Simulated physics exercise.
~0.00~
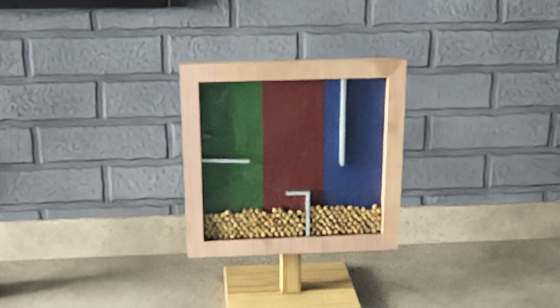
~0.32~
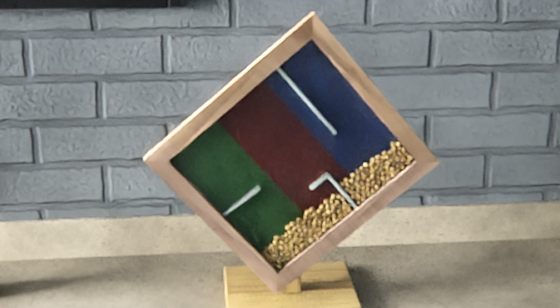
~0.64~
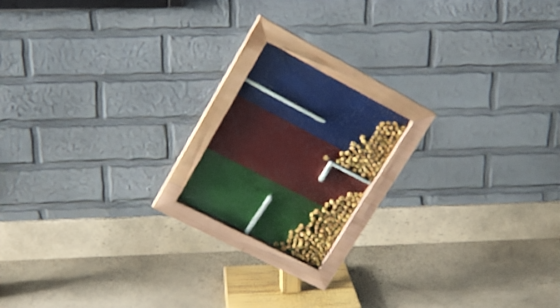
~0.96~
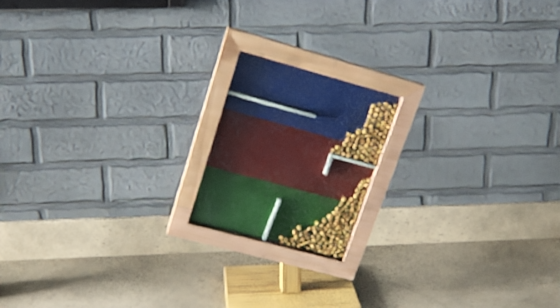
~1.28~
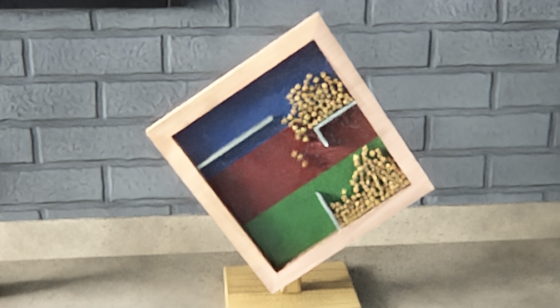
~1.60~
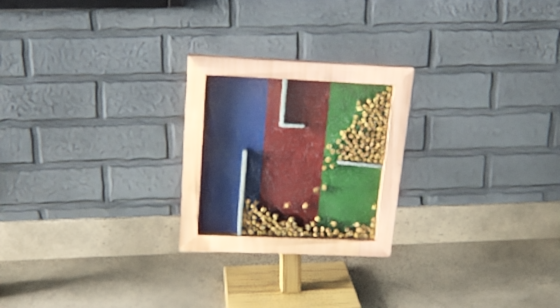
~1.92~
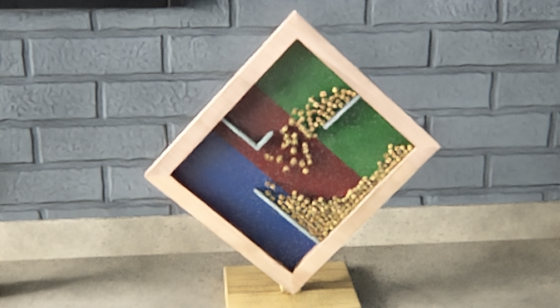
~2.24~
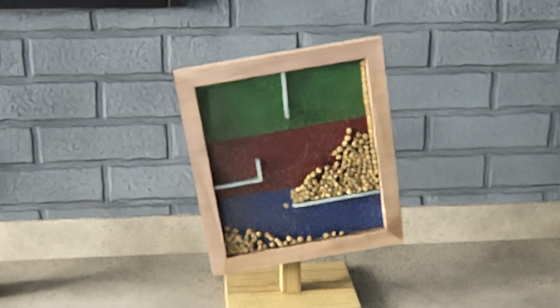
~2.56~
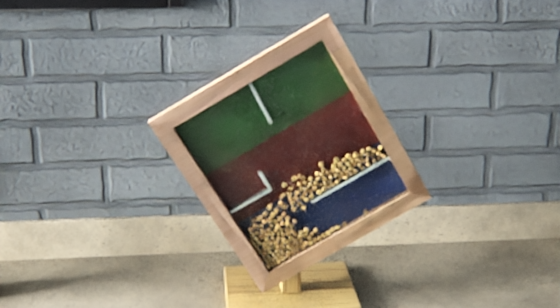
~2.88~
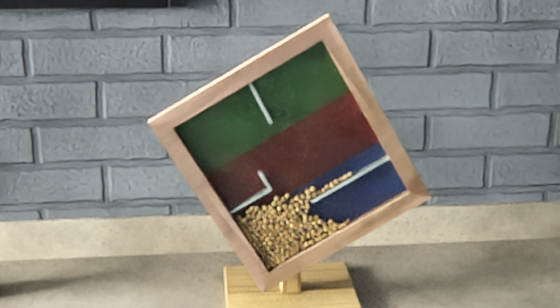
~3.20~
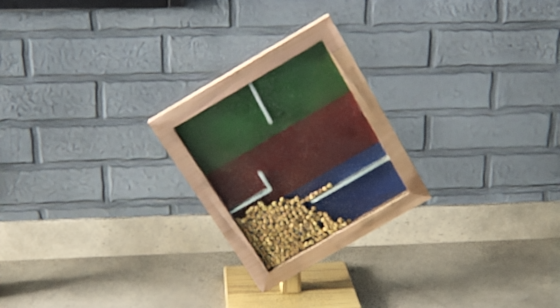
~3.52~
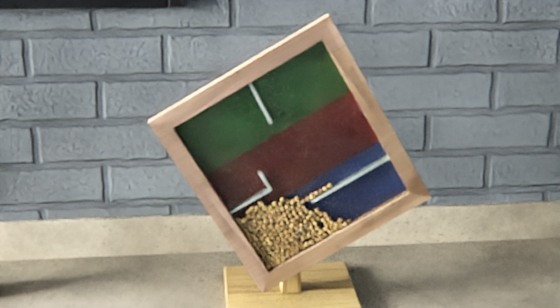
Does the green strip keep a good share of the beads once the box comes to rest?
No, the green strip is left with hardly any beads. Nearly all of them settle in the blue strip at the lowest corner, with hardly any in the red.
